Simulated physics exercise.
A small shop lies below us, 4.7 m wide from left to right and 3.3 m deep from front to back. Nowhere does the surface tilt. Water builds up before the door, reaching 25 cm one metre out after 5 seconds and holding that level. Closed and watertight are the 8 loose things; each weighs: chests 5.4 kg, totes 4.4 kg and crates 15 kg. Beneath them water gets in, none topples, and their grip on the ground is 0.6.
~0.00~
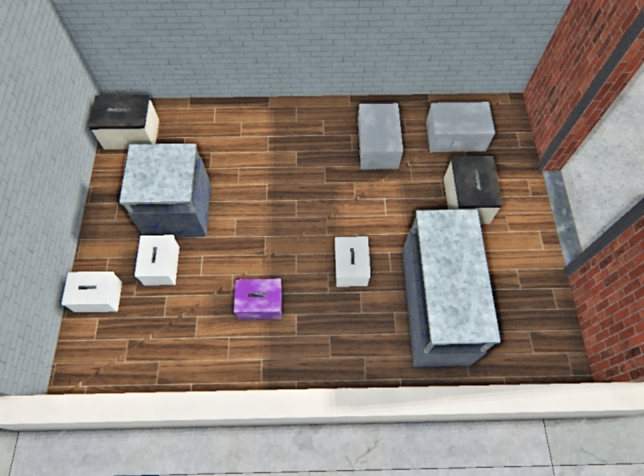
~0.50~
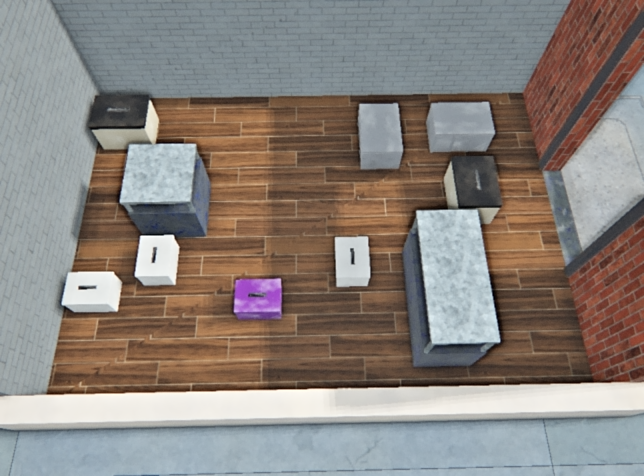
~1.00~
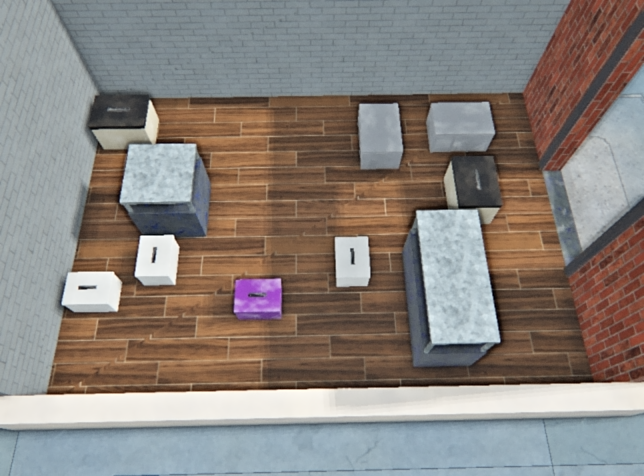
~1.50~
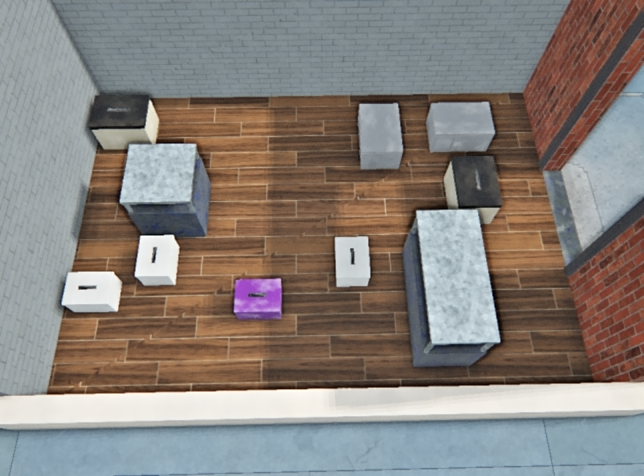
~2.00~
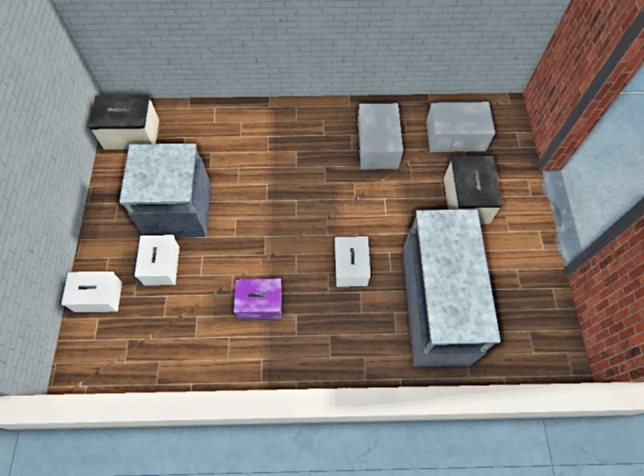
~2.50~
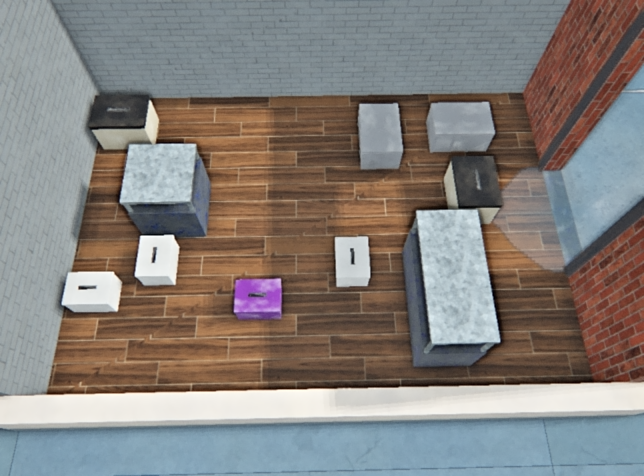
A small shop with a dark wooden floor, pale brick walls and a red brick wall with a doorway at right is seen from high above by a still camera. A purple tote sits near the front among white ones, with stone-topped blocks, grey boxes and dark-topped crates around them. Bluish water spreads over the pavement outside, then through the doorway onto the floor's edge, while every object stays put.
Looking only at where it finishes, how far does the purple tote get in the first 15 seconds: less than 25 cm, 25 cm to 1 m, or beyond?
I expect it goes a modest distance.
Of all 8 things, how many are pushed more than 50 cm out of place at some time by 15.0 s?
It adds up to 8.
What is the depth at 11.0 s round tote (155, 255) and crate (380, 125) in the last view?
I'd put it at 10 cm and 17 cm respectively.
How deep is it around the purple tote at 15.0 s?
Around 16 cm.
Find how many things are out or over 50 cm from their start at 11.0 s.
At that moment it comes to 6.
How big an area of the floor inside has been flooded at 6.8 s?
Close to 12 m2, I'd say.
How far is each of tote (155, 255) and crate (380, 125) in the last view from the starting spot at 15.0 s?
In that order: 150 cm, 250 cm.
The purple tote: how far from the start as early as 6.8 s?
I'd put it at around 0 cm.
After 3.5 s the purple tote is near (258, 295), 0.0 m from its start, aground; 0 afloat.
After 6.8 s the purple tote is near (257, 296), 0.0 m from its start, aground; 1 afloat.
After 11.0 s the purple tote is near (318, 290), 0.5 m from its start, afloat; 7 afloat.
After 15.0 s the purple tote is near (211, 314), 0.4 m from its start, afloat; 8 afloat.
